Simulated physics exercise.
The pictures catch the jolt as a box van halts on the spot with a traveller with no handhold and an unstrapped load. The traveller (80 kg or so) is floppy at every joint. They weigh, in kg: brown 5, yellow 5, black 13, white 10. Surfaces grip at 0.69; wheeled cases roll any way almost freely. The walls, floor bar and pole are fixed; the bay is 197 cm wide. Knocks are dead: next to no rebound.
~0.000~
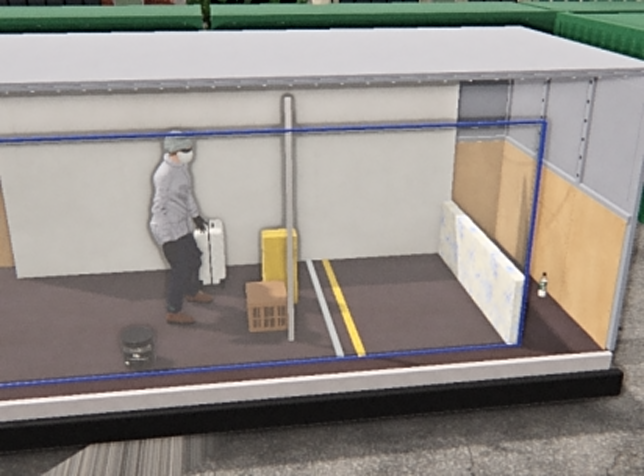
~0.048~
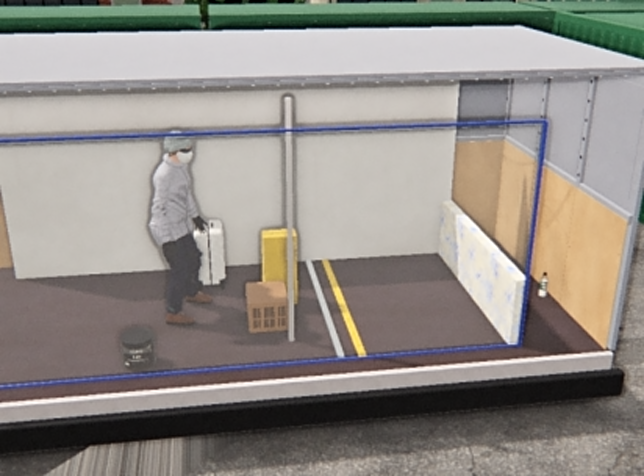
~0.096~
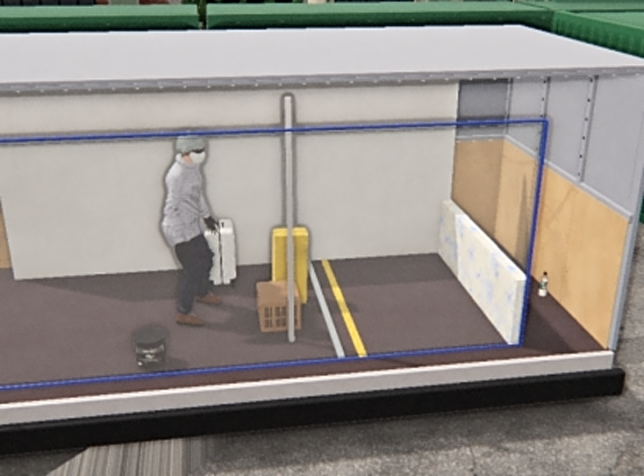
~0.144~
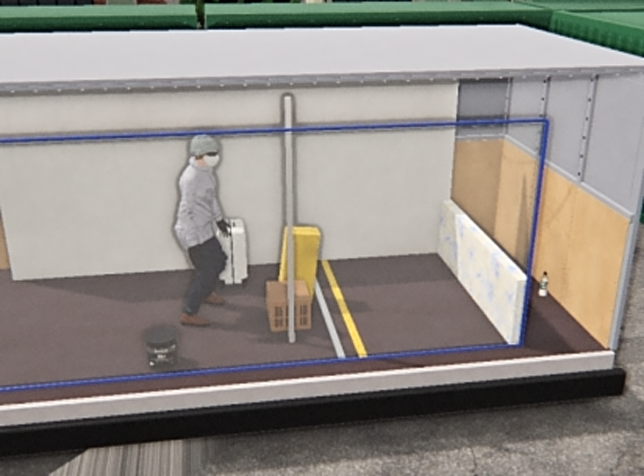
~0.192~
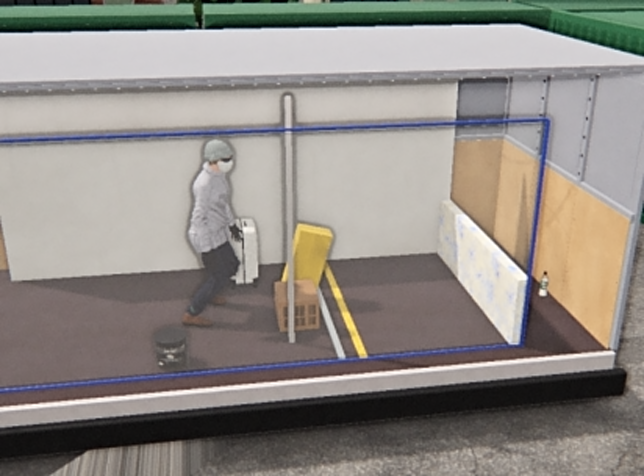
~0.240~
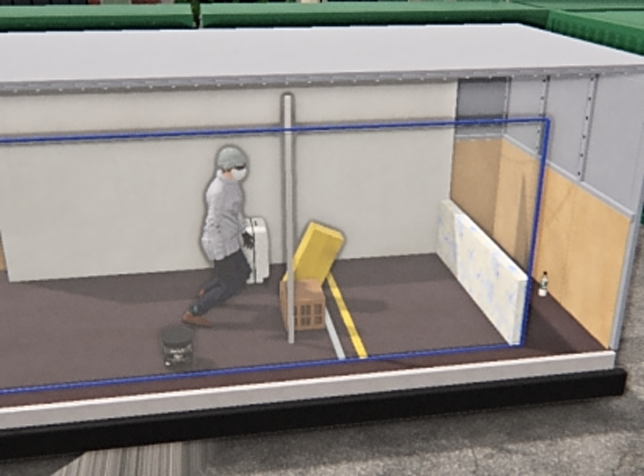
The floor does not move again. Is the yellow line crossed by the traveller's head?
This time the traveller's head ends beyond the yellow line.
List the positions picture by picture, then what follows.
Traveller's head (175, 155), brown crate (267, 306), white wheeled case (210, 254), yellow line (360, 349), in the first frame.
Traveller's head (175, 155), brown crate (267, 306), white wheeled case (210, 255), in the second frame.
Traveller's head (188, 156), brown crate (278, 305), white wheeled case (220, 254), in the third frame.
Traveller's head (201, 159), brown crate (288, 305), white wheeled case (231, 254), in the fourth frame.
Traveller's head (215, 164), brown crate (297, 305), white wheeled case (242, 253), in the fifth frame.
Traveller's head (228, 172), brown crate (302, 304), white wheeled case (253, 253), yellow line (361, 351). Everything loose set off at about 2.4 m/s, in the sixth frame.
After 0.40 s the traveller's head is 57 cm short of the yellow line, near (277, 206) in the last picture's view; the brown crate 38 cm short of the yellow line, tilted 0°.
After 0.65 s the traveller's head is 15 cm past the yellow line, near (359, 261) in the last picture's view; the brown crate 37 cm short of the yellow line, tilted 0°.
After 1.05 s the traveller's head is 17 cm past the yellow line, near (360, 269) in the last picture's view.
When all is still (1.9 s), brown crate stops short of the yellow line; yellow tall box crosses the yellow line; black bucket stops short of the yellow line; white wheeled case crosses the yellow line; traveller's hips stop short of the yellow line; traveller's head crosses the yellow line.
